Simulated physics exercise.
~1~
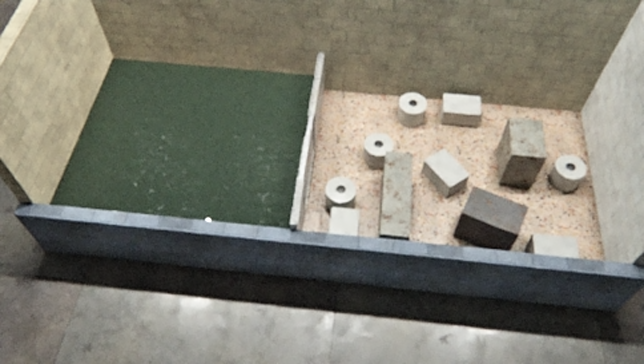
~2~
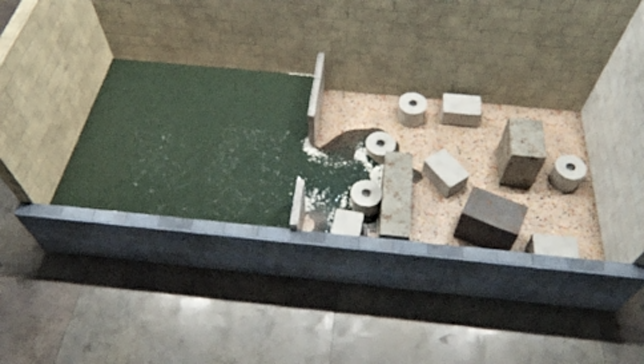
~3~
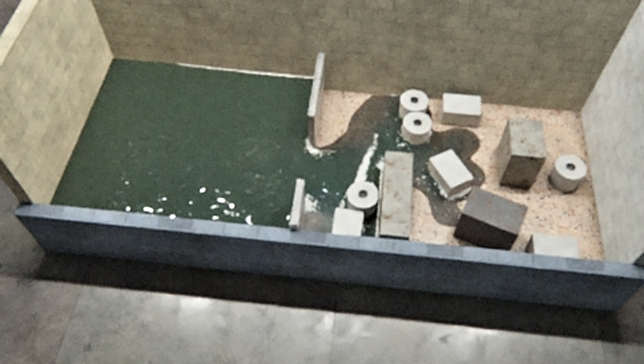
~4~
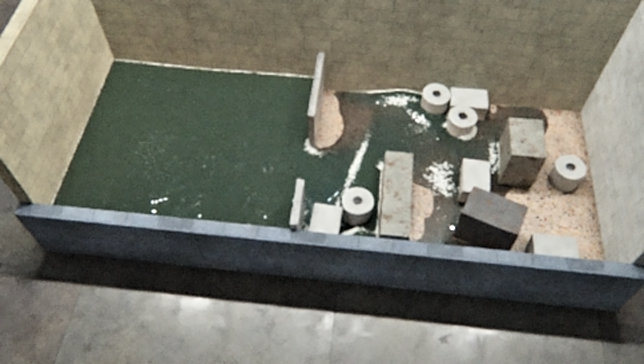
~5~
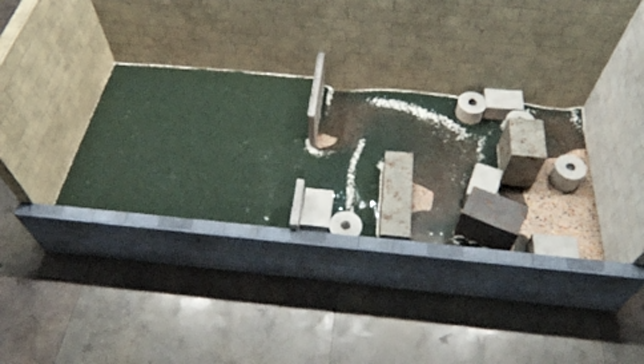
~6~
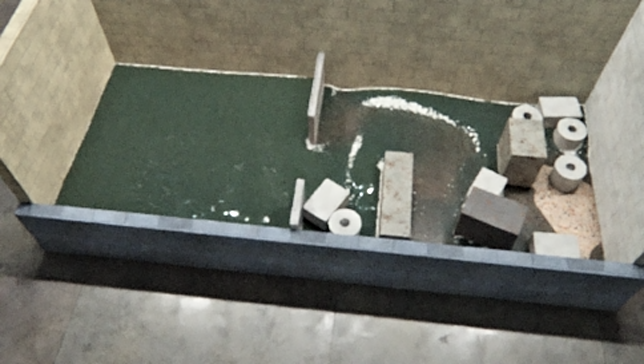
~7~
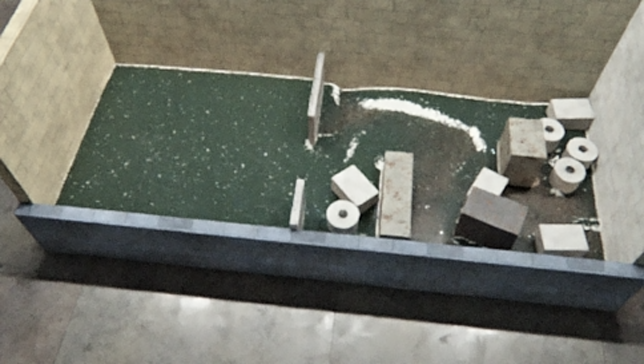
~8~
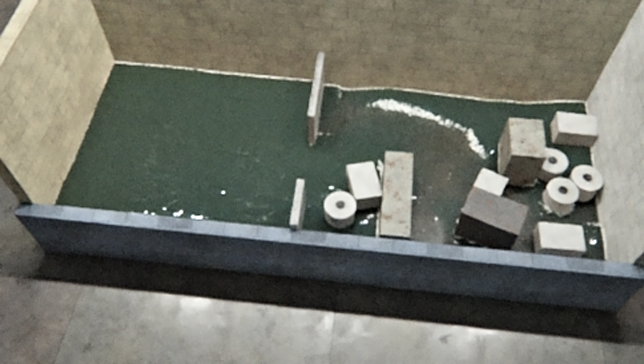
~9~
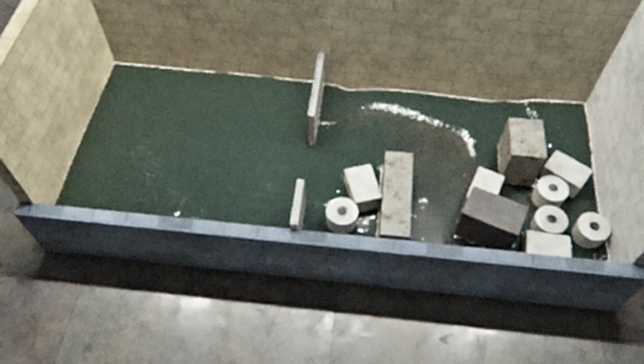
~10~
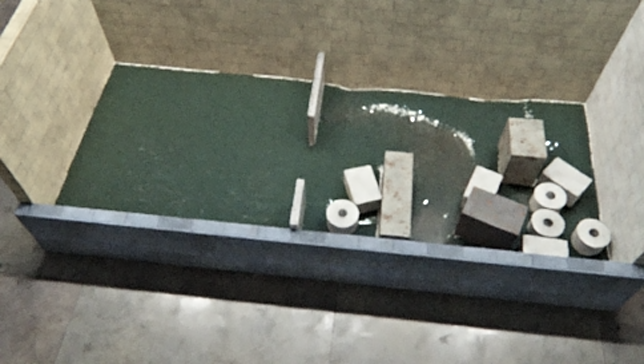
Dark green water burst through a gap in the dividing wall and spread across the dry, speckled floor on the right, pushing pale blocks and round tubs toward the far wall, where several drifted toward the front and ended up clustered in the flooded right corner.
